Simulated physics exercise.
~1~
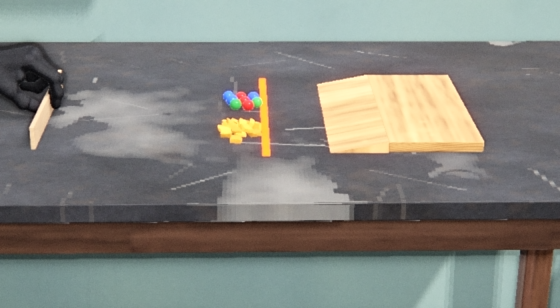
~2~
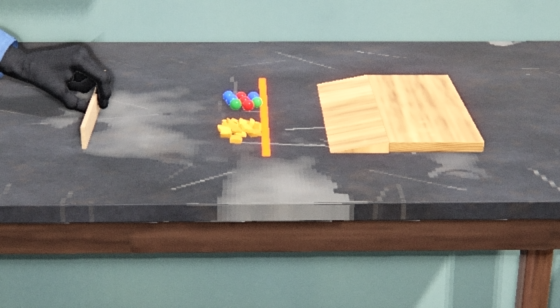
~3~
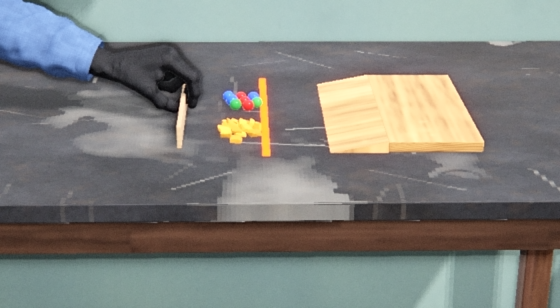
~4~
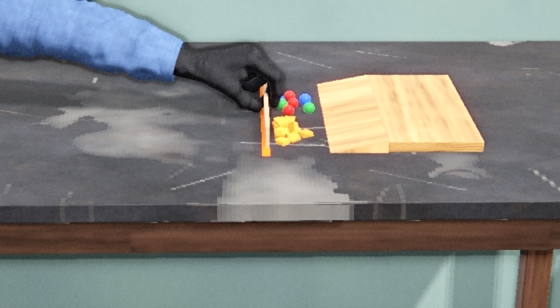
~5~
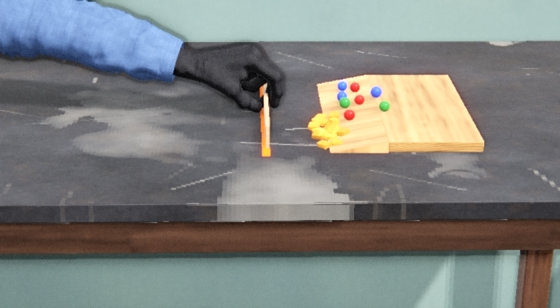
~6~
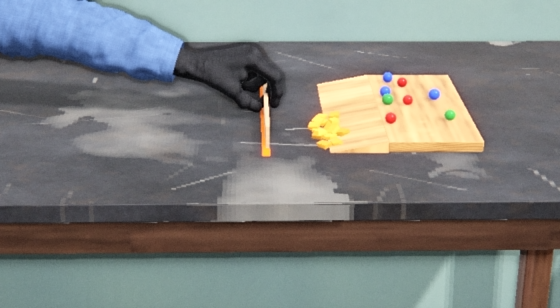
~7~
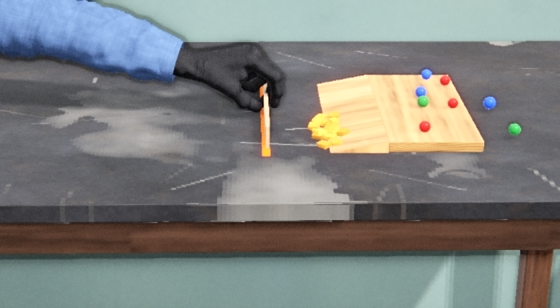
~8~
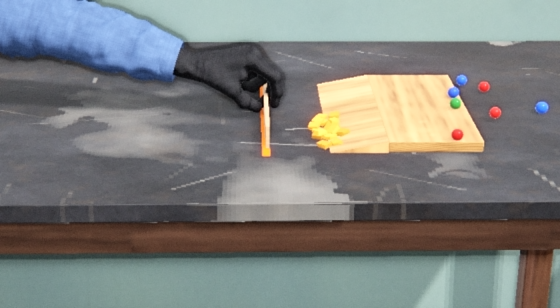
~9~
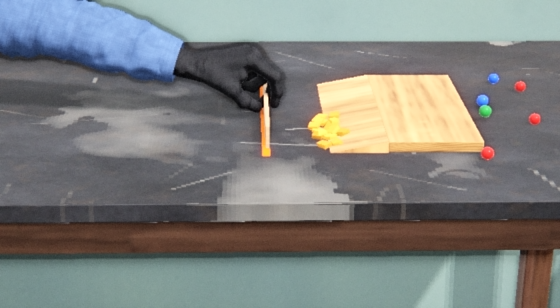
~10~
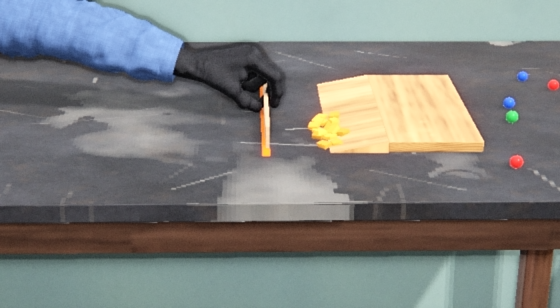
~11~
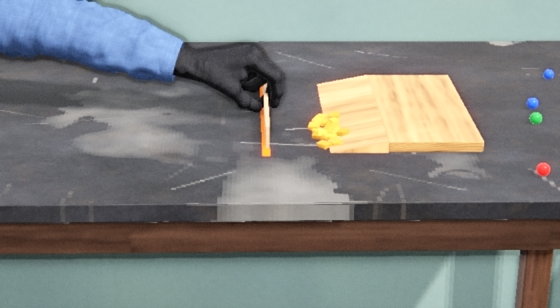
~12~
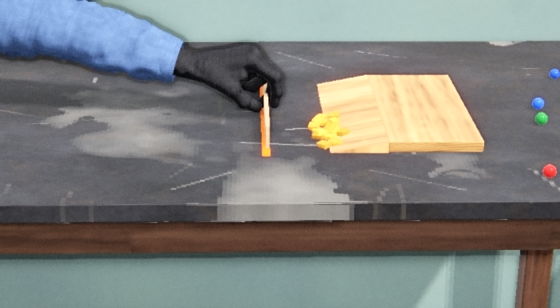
On a dark, scuffed tabletop, a black-gloved hand slid a small card right to an orange strip and stopped, sending yellow pieces partway onto a low wooden ramp while red, blue and green balls rolled over it and off towards the right edge.
